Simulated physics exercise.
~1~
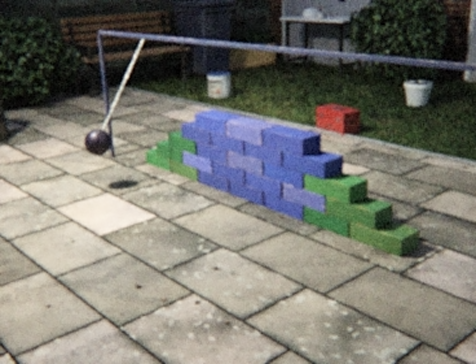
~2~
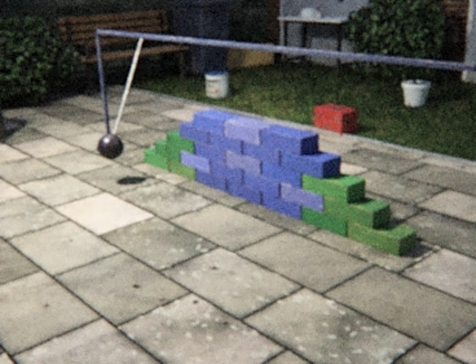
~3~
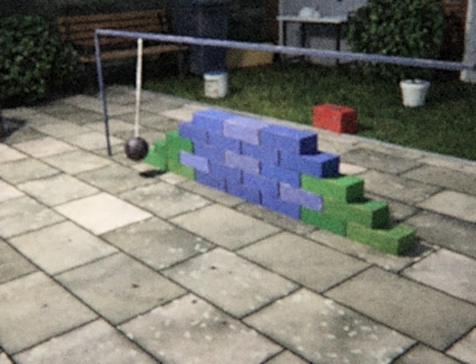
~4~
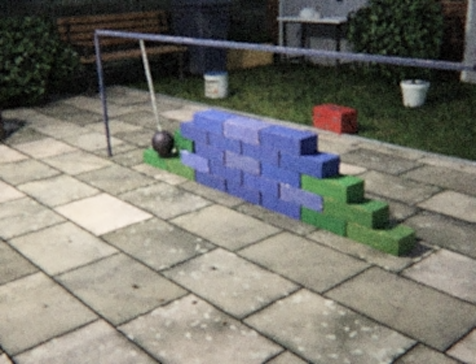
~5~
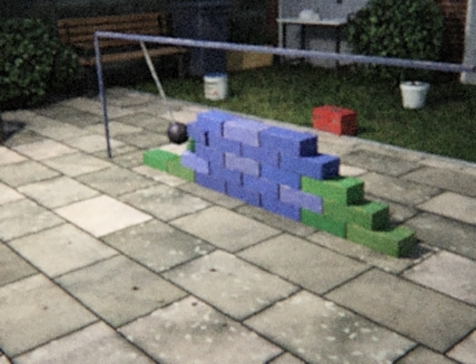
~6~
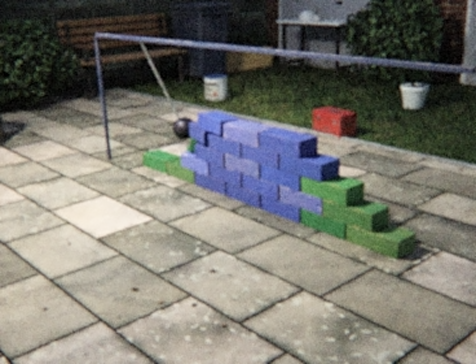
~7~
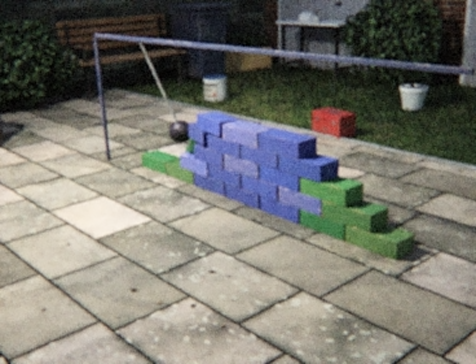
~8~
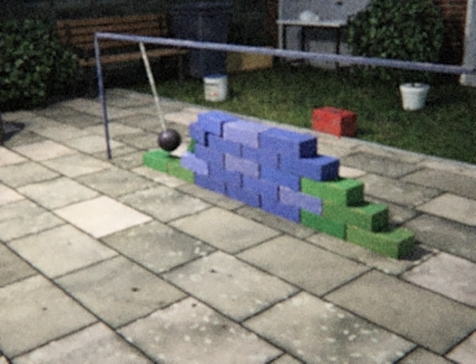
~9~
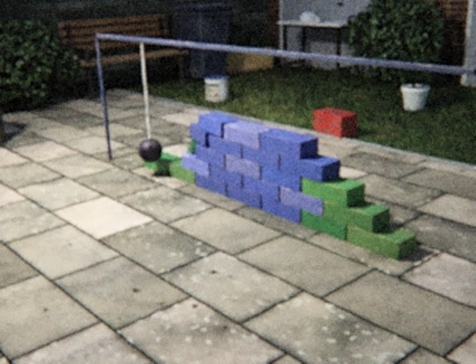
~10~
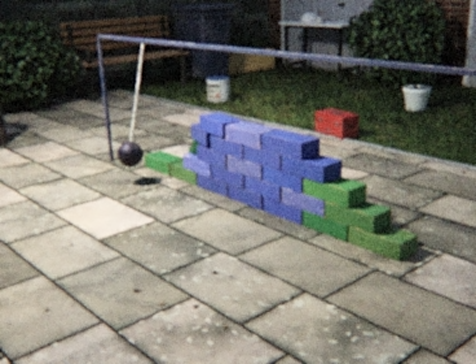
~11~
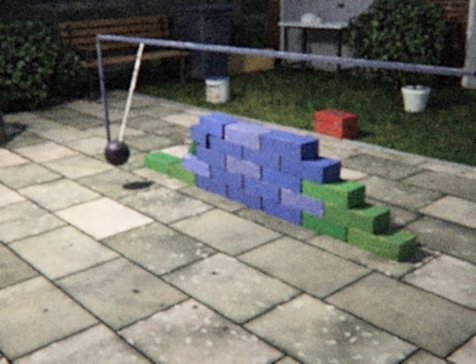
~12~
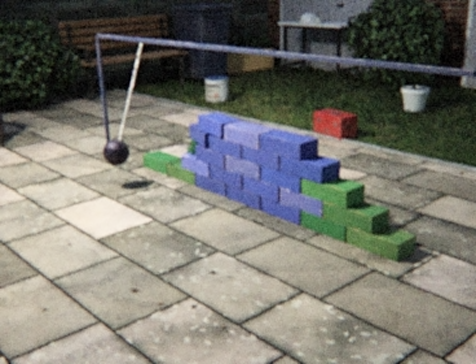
On a patio, a dark ball swings into a block wall, which stays standing.
